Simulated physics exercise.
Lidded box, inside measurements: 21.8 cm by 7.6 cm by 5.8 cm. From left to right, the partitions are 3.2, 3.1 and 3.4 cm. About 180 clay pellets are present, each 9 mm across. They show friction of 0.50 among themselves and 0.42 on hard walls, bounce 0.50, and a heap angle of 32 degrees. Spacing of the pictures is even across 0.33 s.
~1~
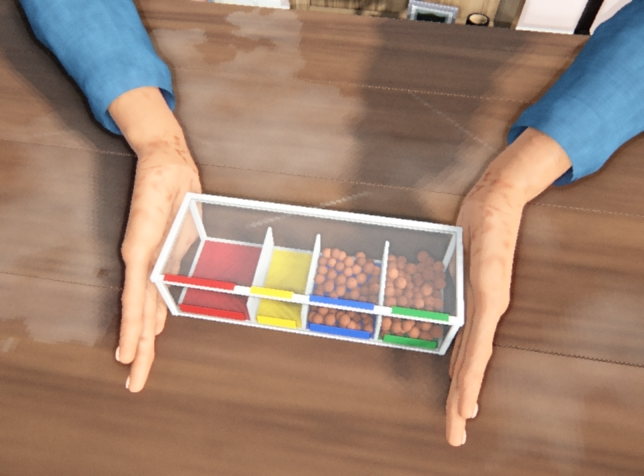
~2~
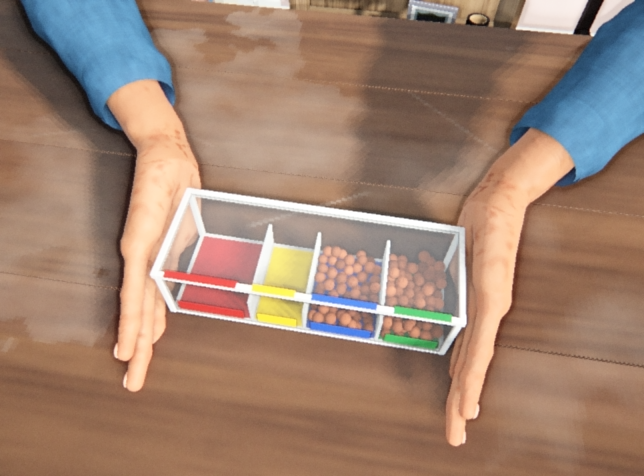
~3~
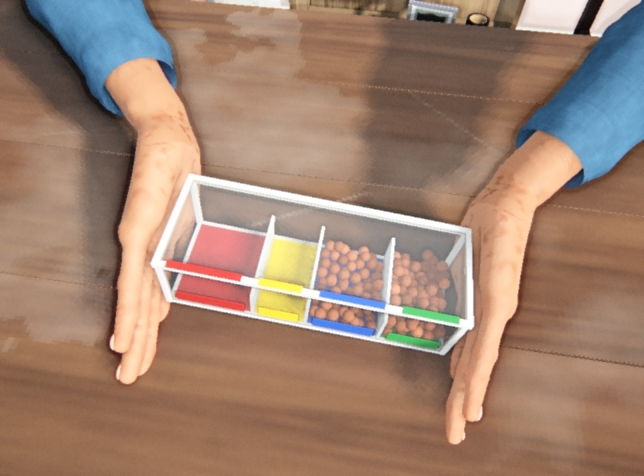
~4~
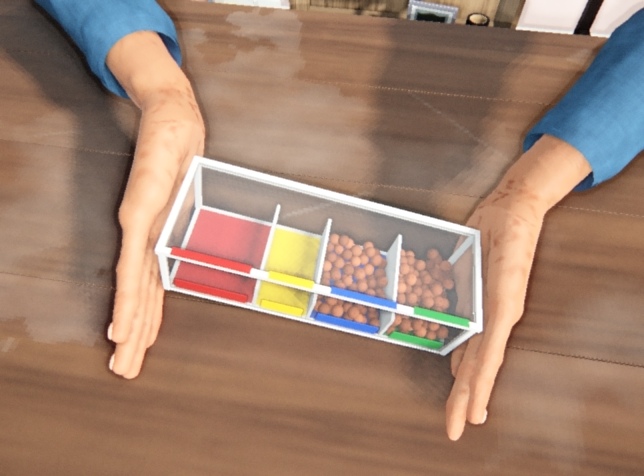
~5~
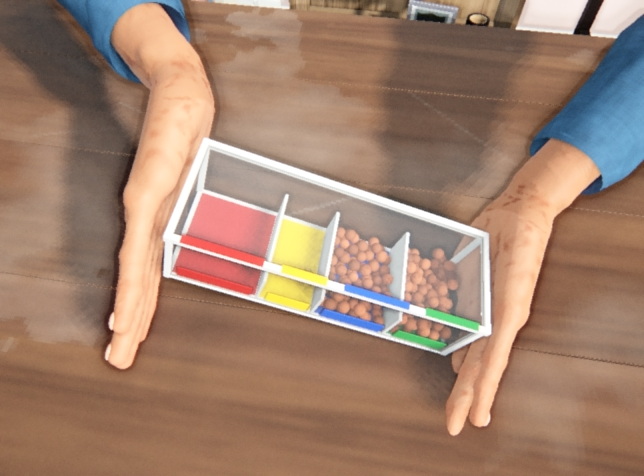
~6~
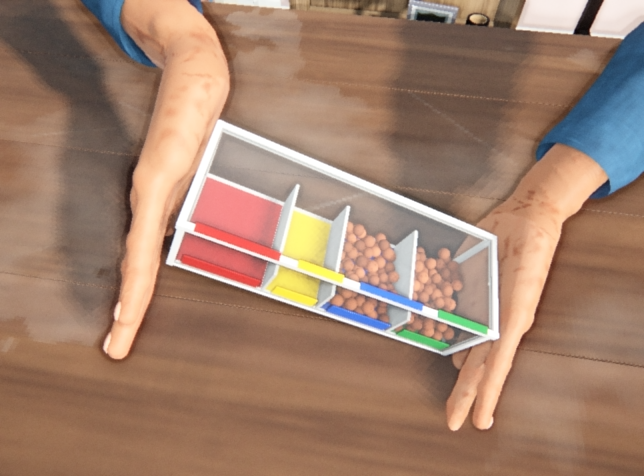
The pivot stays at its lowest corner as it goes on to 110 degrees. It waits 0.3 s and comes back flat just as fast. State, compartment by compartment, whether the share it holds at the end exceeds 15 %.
Red: Does not exceed; blue: Does not exceed; green: Exceeds; yellow: Does not exceed.
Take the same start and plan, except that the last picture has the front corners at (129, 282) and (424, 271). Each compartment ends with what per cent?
Red 80 %; blue 5 %; green 5 %; yellow 5 %.
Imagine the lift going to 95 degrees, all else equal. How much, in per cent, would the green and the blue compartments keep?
With that change, green ends at 80 percent while blue ends at 20 percent.
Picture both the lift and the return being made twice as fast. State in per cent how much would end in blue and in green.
Then blue would get 10 per cent, while green would get 90 per cent.
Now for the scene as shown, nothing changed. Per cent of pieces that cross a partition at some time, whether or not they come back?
Around 40 percent.
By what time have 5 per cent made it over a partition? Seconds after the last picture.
It comes at roughly 0.90 s.
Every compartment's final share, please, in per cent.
Going by colour, red ends with 0, blue with 5, green with 95 and yellow with 0.
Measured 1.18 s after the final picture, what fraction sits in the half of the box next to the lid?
70 per cent, give or take.
Then, 1.18 s after the last picture, tilt 110 degrees; blue 10 %, green 90 %.
Then, 1.98 s after the last picture, tilt 54 degrees; blue 5 %, green 95 %.
Then, 2.79 s after the last picture, tilt 0 degrees; blue 5 %, green 95 %.
In the end, red 0 %, blue 5 %, green 95 %, yellow 0 %.
